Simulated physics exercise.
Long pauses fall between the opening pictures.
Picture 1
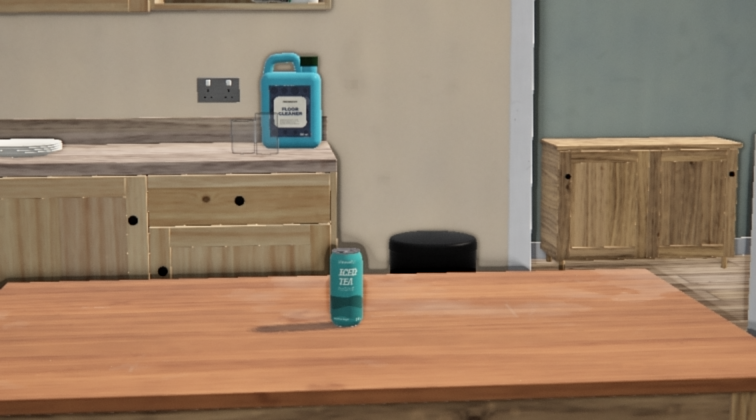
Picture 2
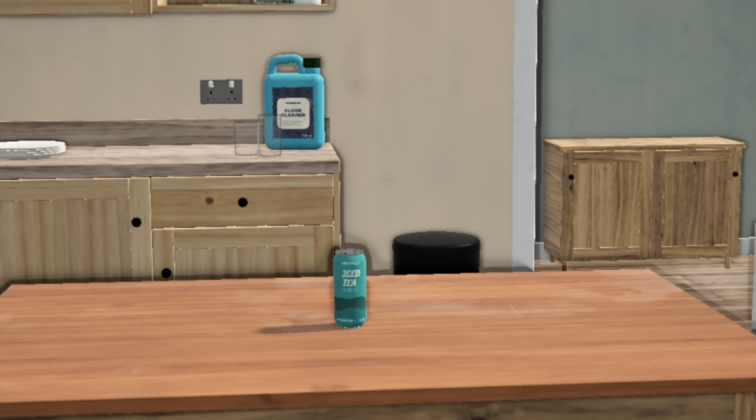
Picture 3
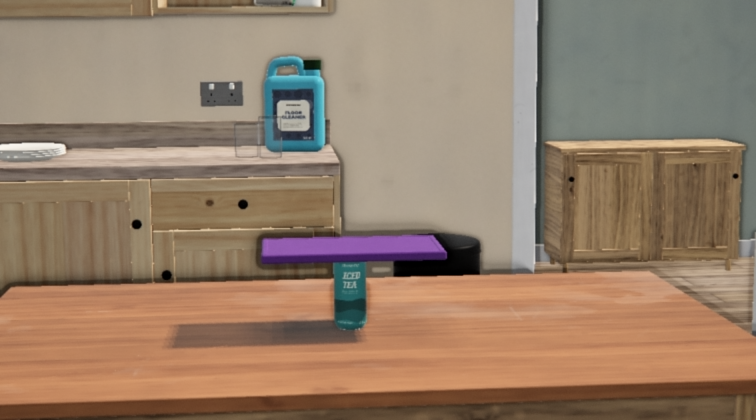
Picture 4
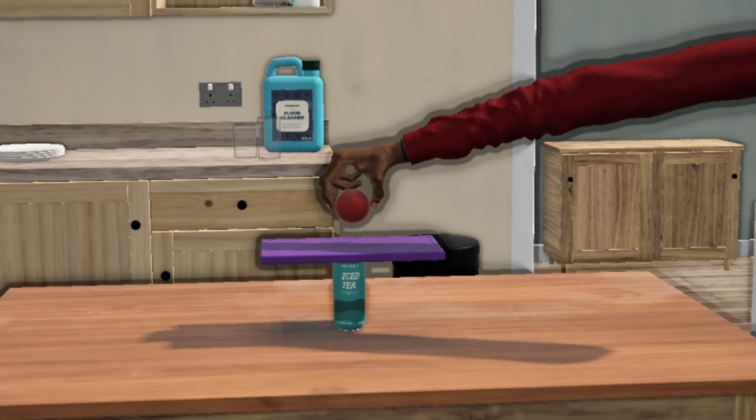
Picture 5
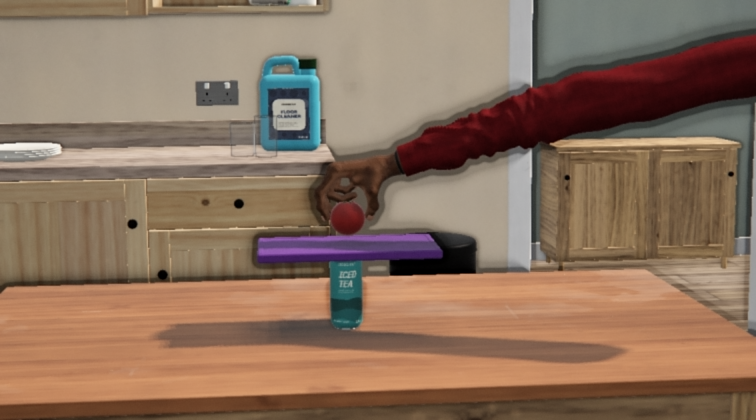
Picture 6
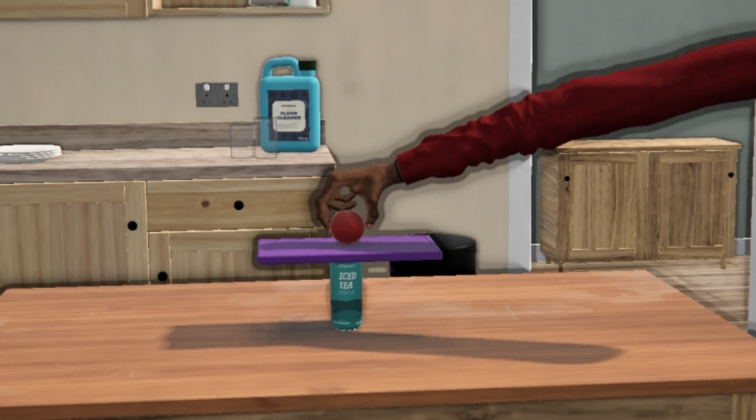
A turquoise iced tea can stands on an orange-brown wooden table in a kitchen, seen from the front and slightly above. Behind it are wooden cabinets, a blue floor cleaner jug on the counter at left, a black bin and a sideboard at right. A flat purple board appears across the can, then a red-sleeved arm from the right lowers a red tomato onto it, still holding it, while the view shifts very slightly.
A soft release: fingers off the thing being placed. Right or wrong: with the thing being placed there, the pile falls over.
Wrong, the pile stays up.
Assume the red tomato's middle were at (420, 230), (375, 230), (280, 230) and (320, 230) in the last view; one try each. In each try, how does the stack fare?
Try 1: Topples; try 2: Stands; try 3: Topples; try 4: Stands.
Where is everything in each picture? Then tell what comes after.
In the first picture, the last thing is not in view yet; turquoise can (346, 287).
In the second picture, the last thing is not in view yet; turquoise can (350, 289).
In the third picture, the last thing is not in view yet; turquoise can (350, 291).
In the fourth picture, still above its spot; red tomato (352, 205); turquoise can (349, 291).
In the fifth picture, still above its spot; red tomato (347, 218); turquoise can (346, 290).
In the sixth picture, set down, still held; red tomato (347, 227); turquoise can (346, 291).
Then, 0.60 s past the last view, nothing moves.
Then, 1.40 s past the last view, red tomato resting near (347, 227).
Finally, all 3 still in place. Final places as the last picture's camera would see them, red tomato near (347, 227). The stack holds.
